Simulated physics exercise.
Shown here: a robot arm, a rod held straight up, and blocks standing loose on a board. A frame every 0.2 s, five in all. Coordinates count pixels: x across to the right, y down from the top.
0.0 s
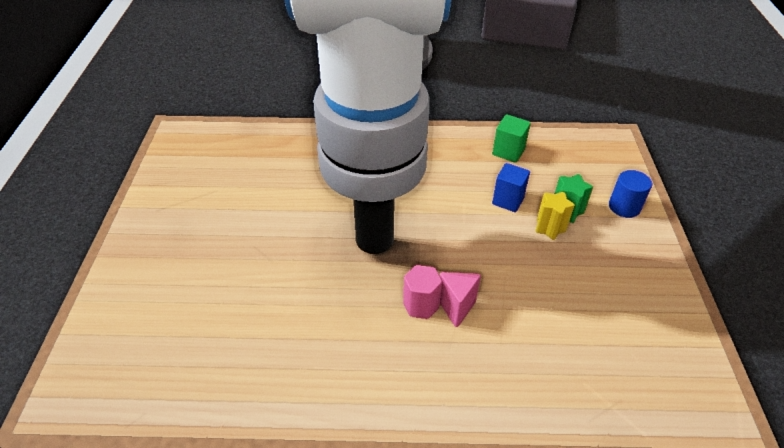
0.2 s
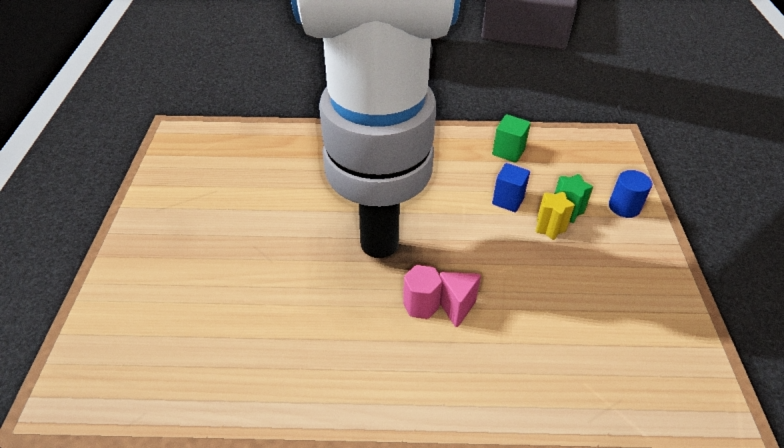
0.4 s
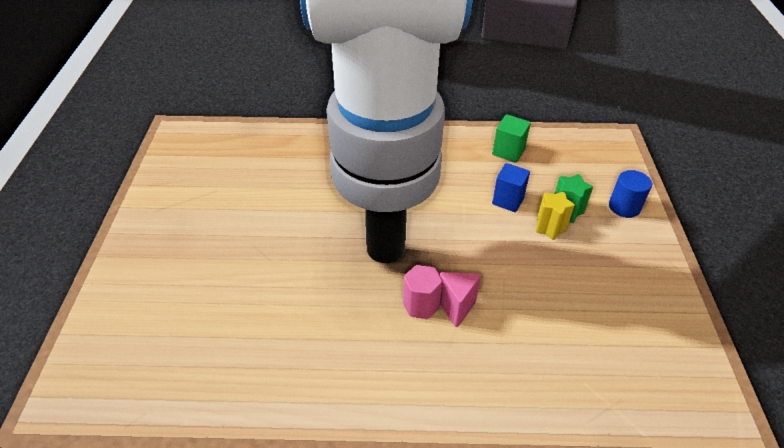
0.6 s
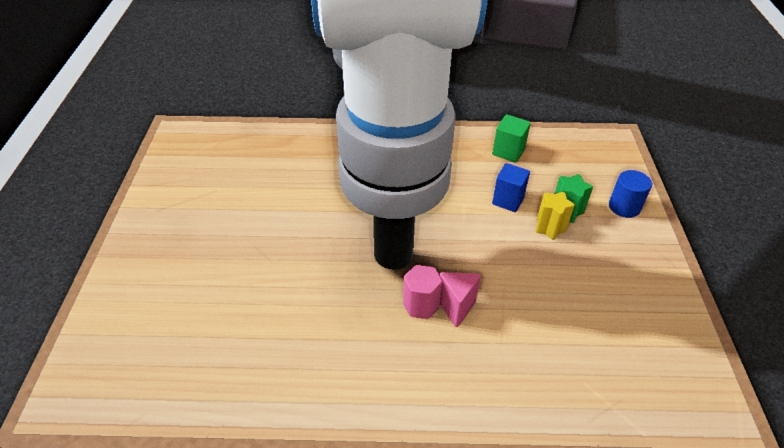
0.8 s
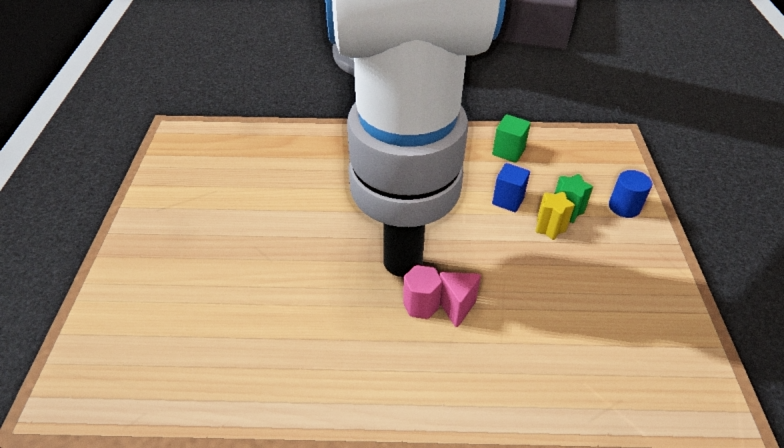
A white and grey robot arm with a black rod pointing straight down stands over a pale wooden board, seen from above at an angle by a still camera. A pink hexagonal block and a pink triangle sit together near the middle, with green, blue and yellow blocks at the upper right. The arm slides the rod slightly right and nearer, close to the motionless pink pair.
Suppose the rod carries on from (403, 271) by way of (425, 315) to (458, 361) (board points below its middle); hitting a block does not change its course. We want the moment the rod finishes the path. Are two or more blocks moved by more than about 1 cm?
I'd say no.
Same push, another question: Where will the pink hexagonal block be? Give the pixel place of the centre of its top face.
Around (485, 373).
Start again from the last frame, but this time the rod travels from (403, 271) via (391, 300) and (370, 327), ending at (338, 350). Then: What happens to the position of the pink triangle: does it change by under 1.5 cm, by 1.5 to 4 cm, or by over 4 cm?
It moves only a bit, under 1.5 cm.
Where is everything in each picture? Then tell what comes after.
In the first frame, lower end of the rod (375, 240), tops of blocks, pink hexagonal block (423, 278), pink triangle (461, 282).
In the second frame, rod (380, 244), blocks as before.
In the third frame, rod (386, 249), blocks as before.
In the fourth frame, rod (394, 255), blocks as before.
In the fifth frame, rod (403, 262), pink hexagonal block (423, 278), pink triangle (461, 282).
The first path, step by step. One third of the way, rod (418, 292); pink hexagonal block (439, 304).
Two thirds of the way, rod (436, 322); pink hexagonal block (461, 337).
At the end, rod (460, 353); pink hexagonal block (485, 373); pink triangle not moved.
